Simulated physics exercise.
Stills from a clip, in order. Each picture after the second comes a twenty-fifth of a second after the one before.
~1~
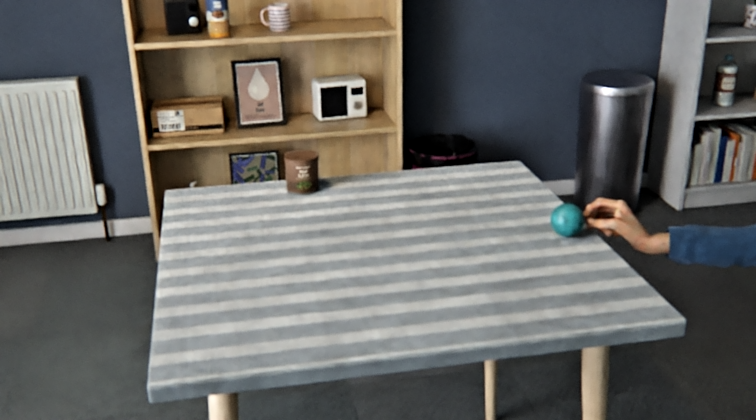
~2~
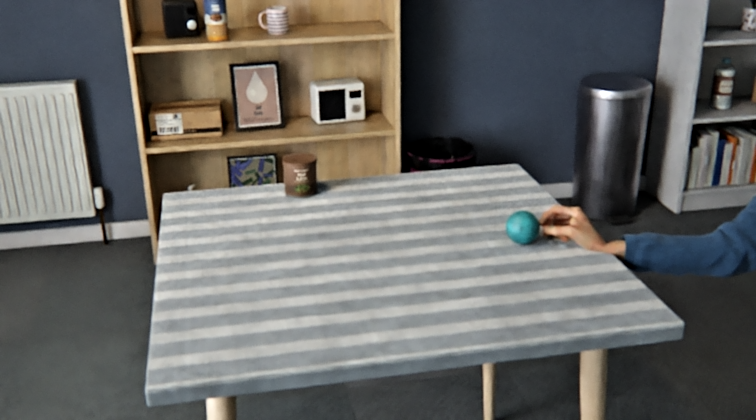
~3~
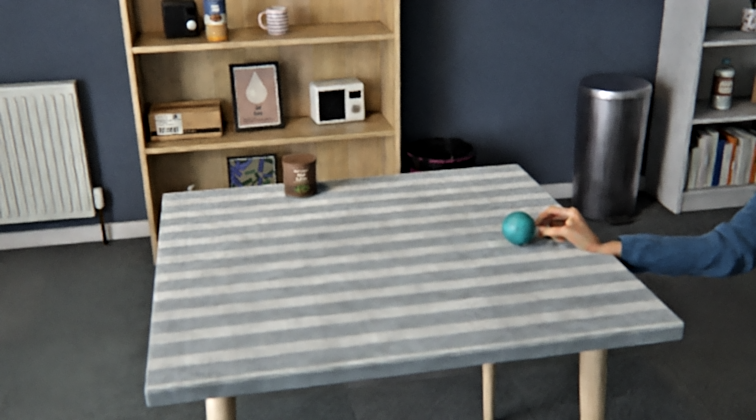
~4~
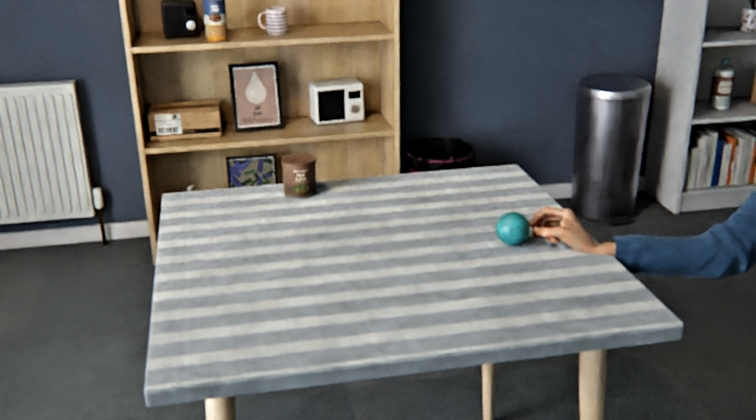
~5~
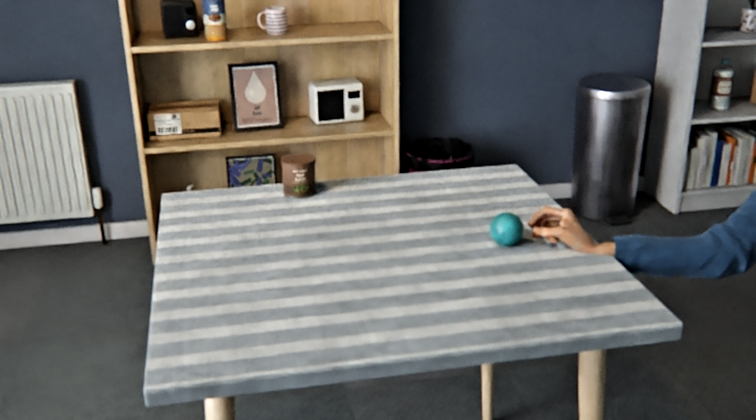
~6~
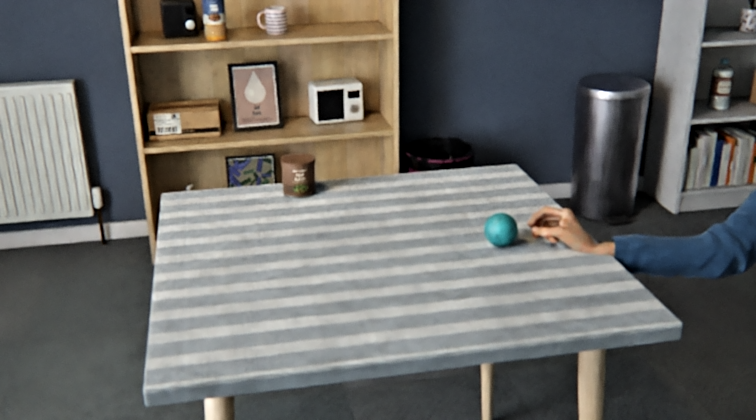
A turquoise ball moves left across the striped table as a hand pushes and releases it.
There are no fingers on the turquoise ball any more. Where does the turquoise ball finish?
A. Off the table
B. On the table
(B) On the table.
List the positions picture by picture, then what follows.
In the first frame, under the hand; turquoise ball (567, 220).
In the second frame, under the hand; turquoise ball (523, 227).
In the third frame, under the hand; turquoise ball (519, 228).
In the fourth frame, turquoise ball (513, 229).
In the fifth frame, turquoise ball (507, 229).
In the sixth frame, turquoise ball (501, 230) shifted a little.
Then, 0.20 s on from there, turquoise ball shifted about its own width near (478, 232).
Then, 0.40 s on from there, turquoise ball shifted about its own width near (462, 234).
In the end, moved from the start, turquoise ball. At the end, from the last picture's camera, turquoise ball near (450, 235).
